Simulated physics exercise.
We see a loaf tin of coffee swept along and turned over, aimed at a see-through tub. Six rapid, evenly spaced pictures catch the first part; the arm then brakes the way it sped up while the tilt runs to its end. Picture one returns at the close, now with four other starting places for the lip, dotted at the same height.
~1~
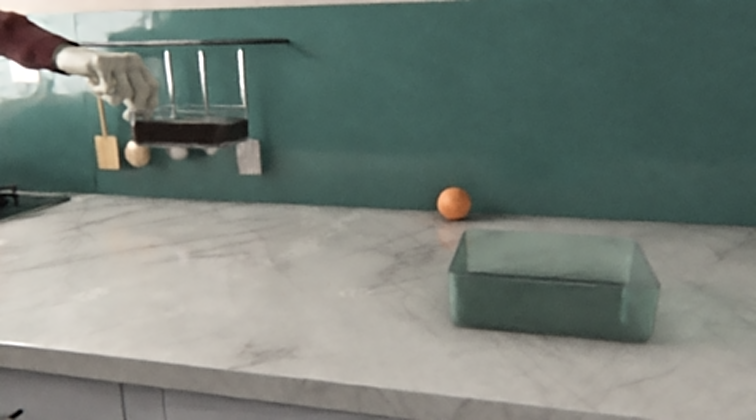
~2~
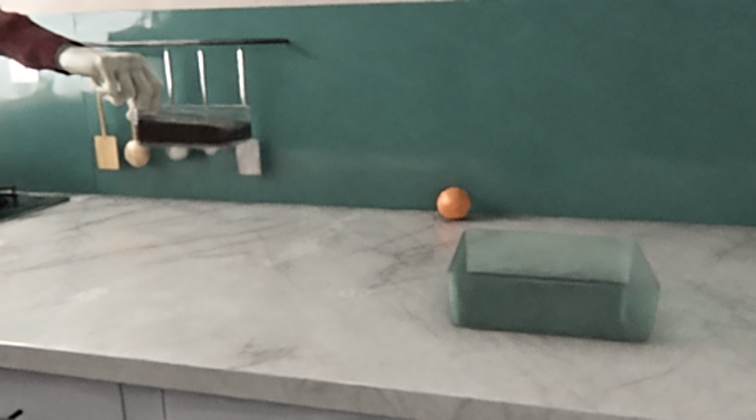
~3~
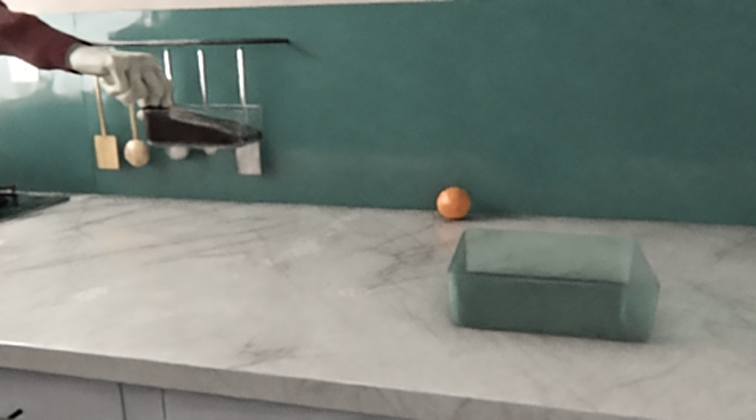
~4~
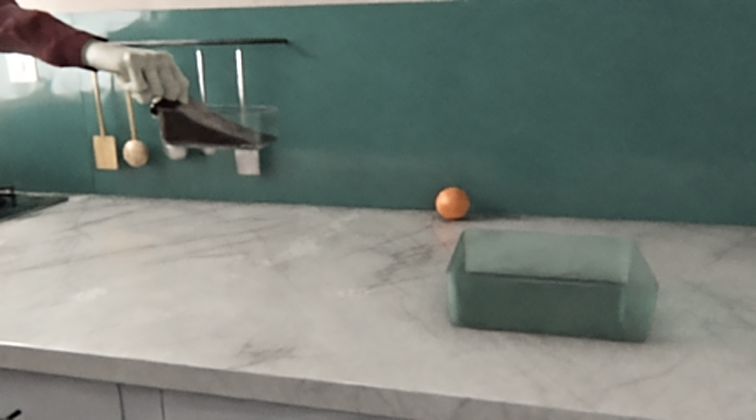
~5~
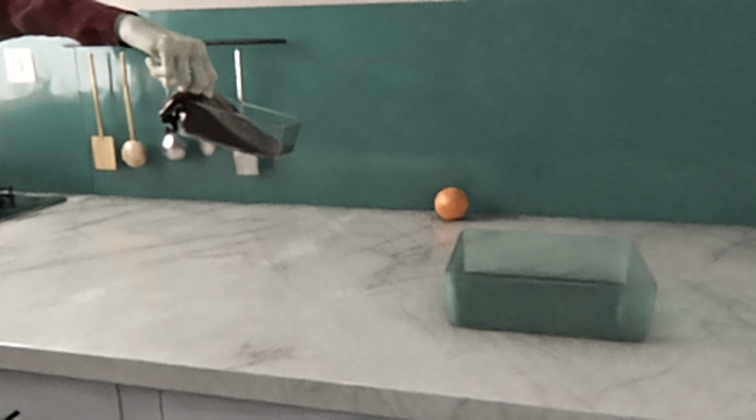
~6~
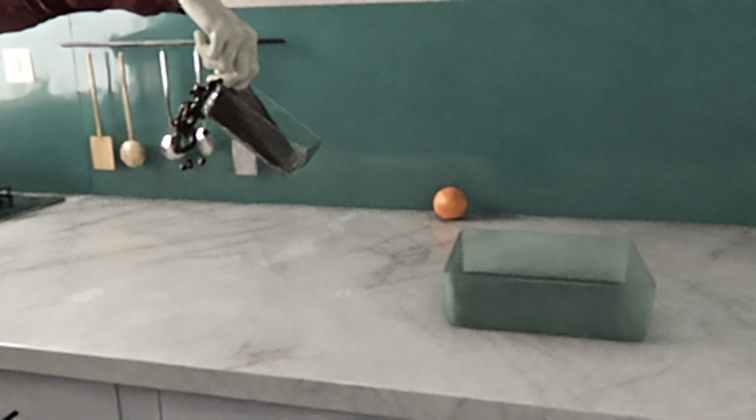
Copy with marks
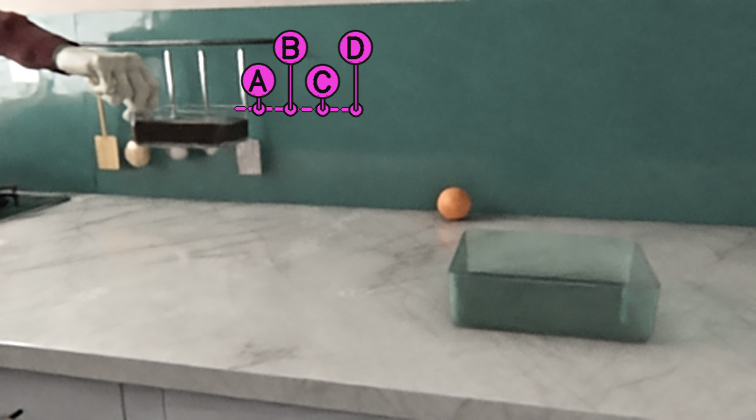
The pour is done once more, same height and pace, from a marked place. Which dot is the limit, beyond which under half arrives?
Use dot B.
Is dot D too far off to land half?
No.
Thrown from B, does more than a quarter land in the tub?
Yes, it does.
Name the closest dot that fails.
It is A.
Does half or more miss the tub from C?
No, that is safe.
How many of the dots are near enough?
Three of them.
In magenta, A at (258, 108); B at (290, 109); C at (322, 109); D at (355, 109).
If A is chosen, about 20 % lands in the tub, 73 % falls short and 7 % goes beside or beyond.
If B is chosen, about 67 % lands in the tub, 23 % falls short and 10 % goes beside or beyond.
If C is chosen, about 67 % lands in the tub, 16 % falls short and 17 % goes beside or beyond.
If D is chosen, about 66 % lands in the tub, 14 % falls short and 20 % goes beside or beyond.
